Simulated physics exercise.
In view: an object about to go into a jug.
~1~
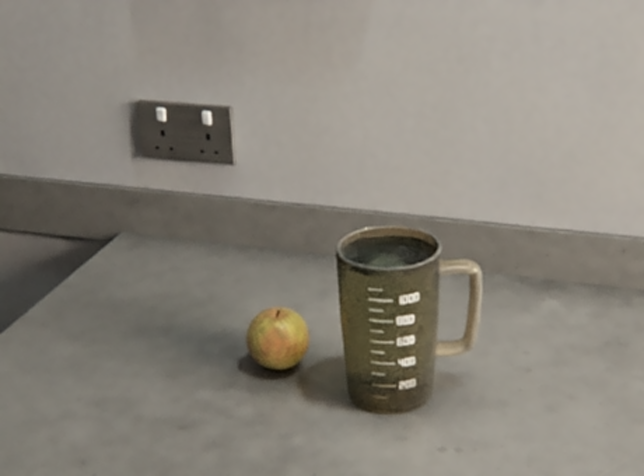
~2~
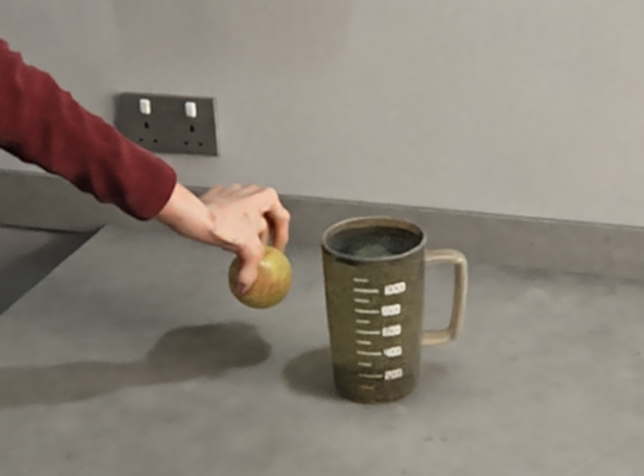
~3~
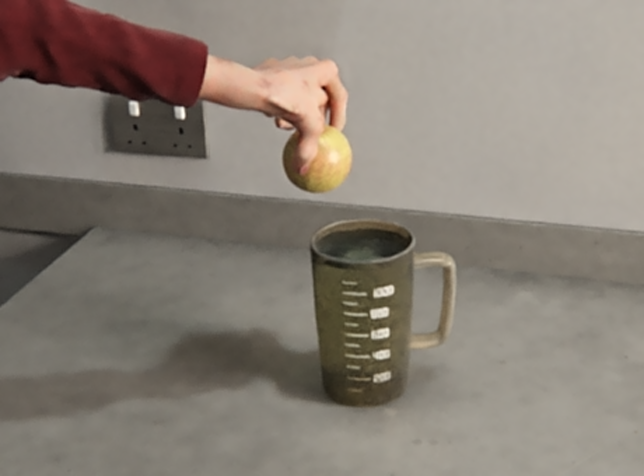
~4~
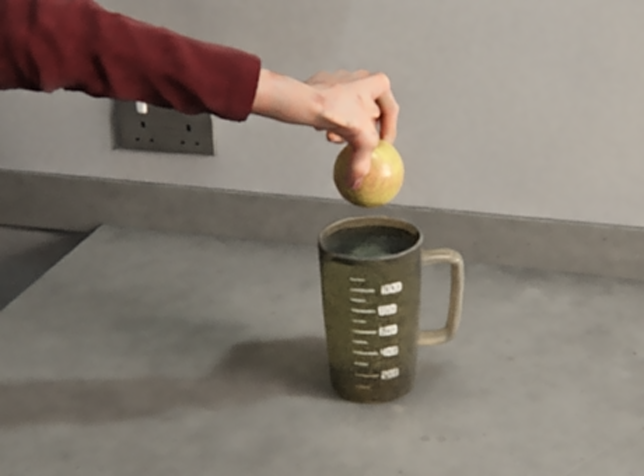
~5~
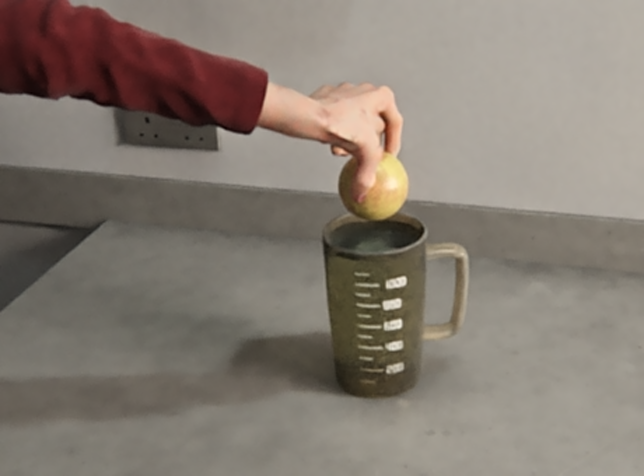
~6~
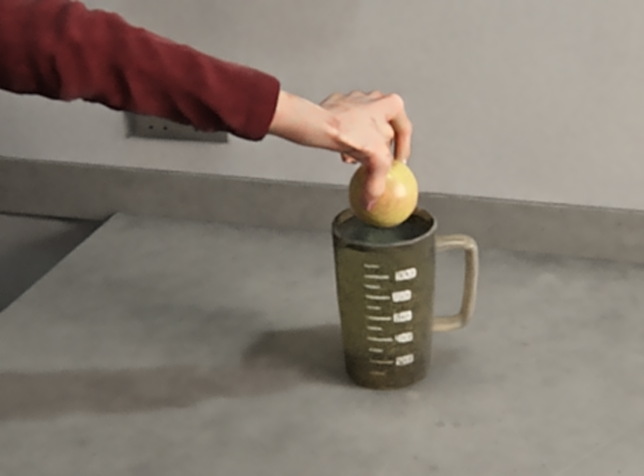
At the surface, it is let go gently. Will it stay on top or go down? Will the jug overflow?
What you'd see is that the thing keeps afloat while the jug spills some.
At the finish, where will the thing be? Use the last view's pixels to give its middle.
Its centre settles around (384, 237).
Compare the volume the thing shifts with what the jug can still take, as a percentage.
Reading: Approximately 180 %.
Shortly, the apple enters the water; the jug is full to the brim.
Then, the apple comes up again; the jug is full to the brim; the top is wet.
At the finish, the apple bobs at the top; the jug is full to the brim; the top is wet.
